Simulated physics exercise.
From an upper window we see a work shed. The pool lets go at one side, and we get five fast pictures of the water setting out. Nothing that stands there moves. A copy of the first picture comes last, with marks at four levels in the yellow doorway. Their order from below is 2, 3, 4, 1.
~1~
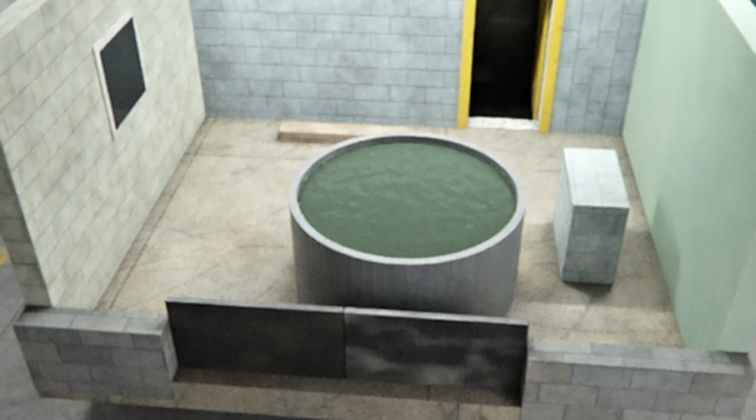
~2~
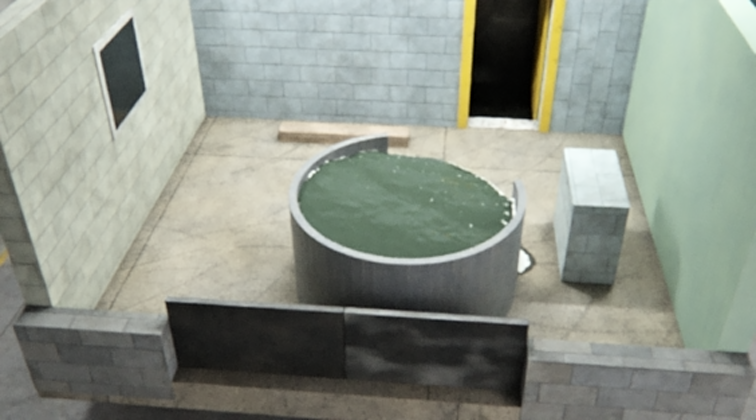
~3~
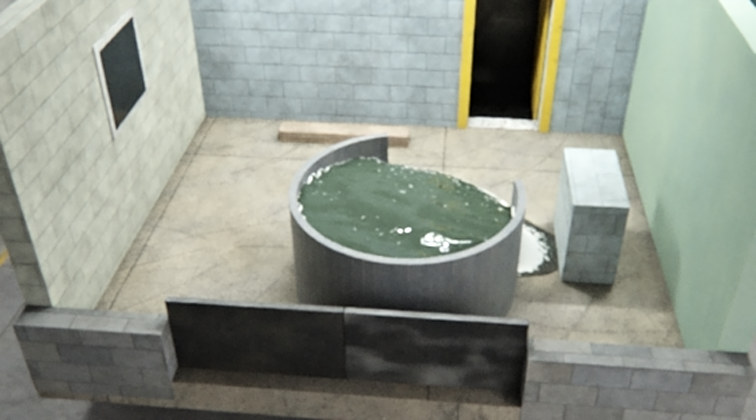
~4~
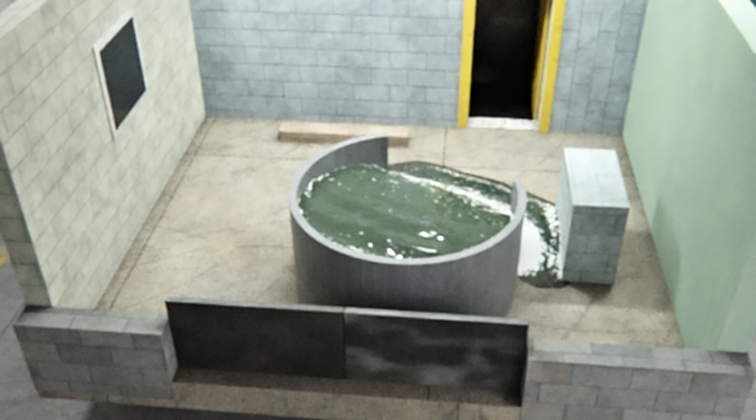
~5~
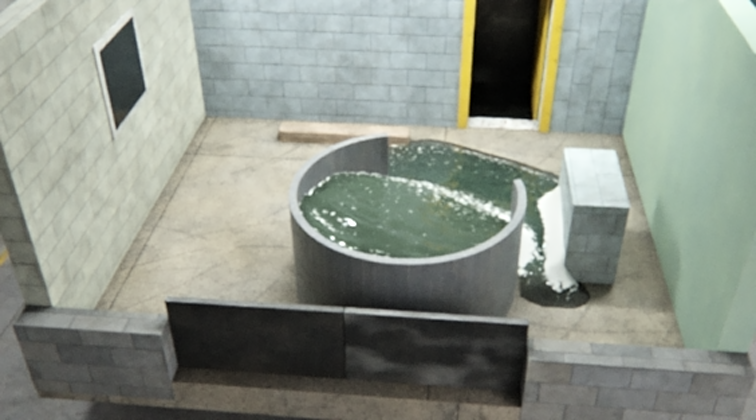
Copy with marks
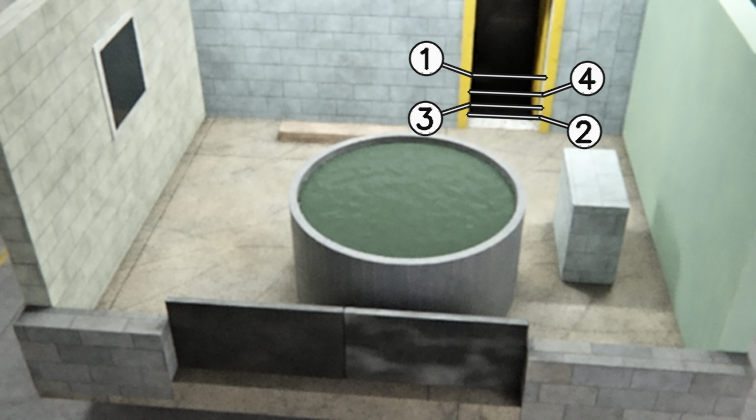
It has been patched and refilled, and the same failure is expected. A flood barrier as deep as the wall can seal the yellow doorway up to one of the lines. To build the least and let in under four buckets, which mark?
Go for 4.
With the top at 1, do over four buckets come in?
No.
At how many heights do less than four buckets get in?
Two of the four.
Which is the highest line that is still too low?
That is line 3.
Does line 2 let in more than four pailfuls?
Yes, that goes wrong.
On the marked copy, 1 at (508, 76); 2 at (504, 116); 3 at (505, 106); 4 at (506, 93); from the bottom up 2, 3, 4, 1.
With 1, nothing gets over.
With 2, dozens of bucketfuls pour in.
With 3, about 13 bucketfuls get in.
With 4, a bucket or two gets in.
